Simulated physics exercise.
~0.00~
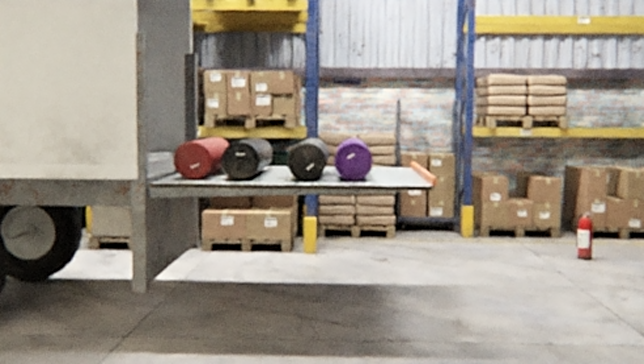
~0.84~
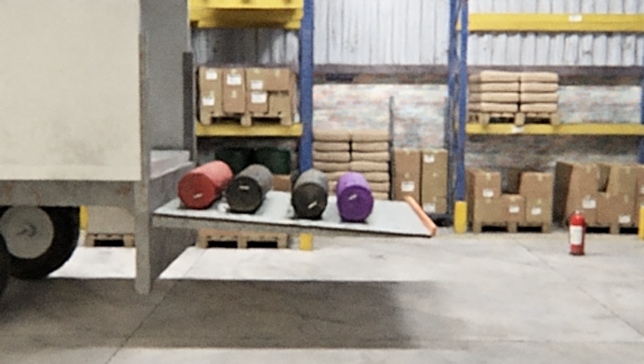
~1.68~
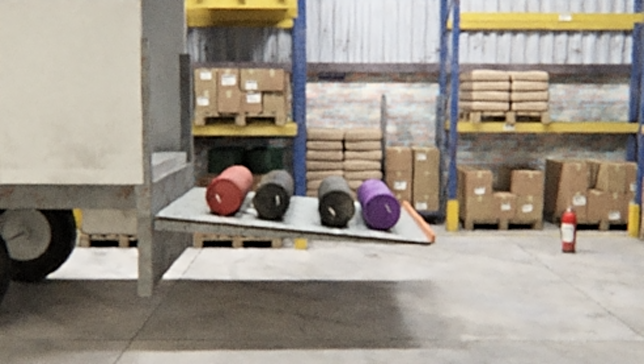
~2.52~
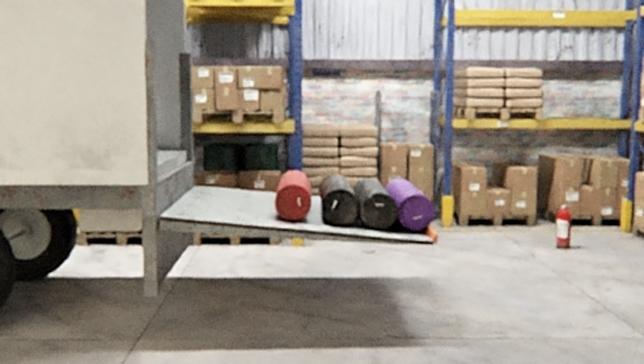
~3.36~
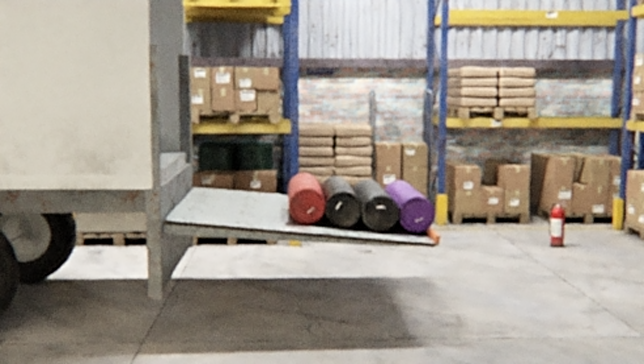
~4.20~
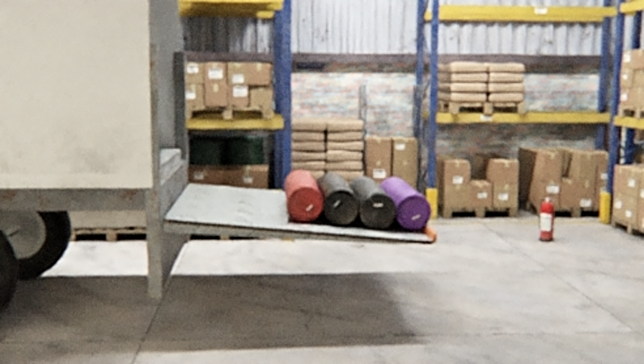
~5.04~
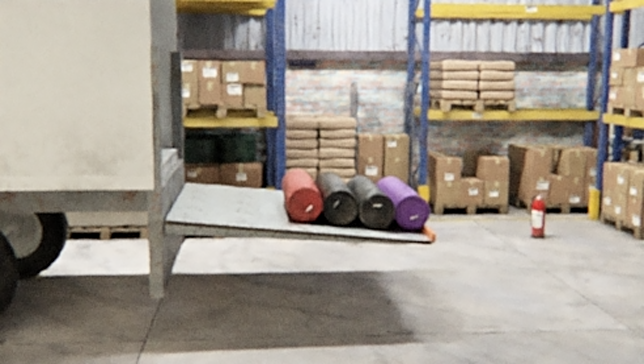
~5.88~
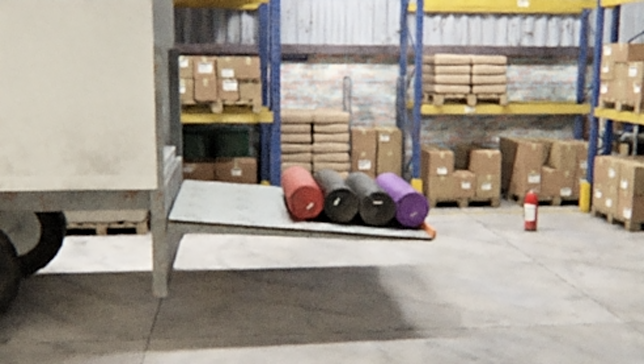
In a warehouse, a lorry's lift tilts and four cylinders roll right, bunching at its edge.
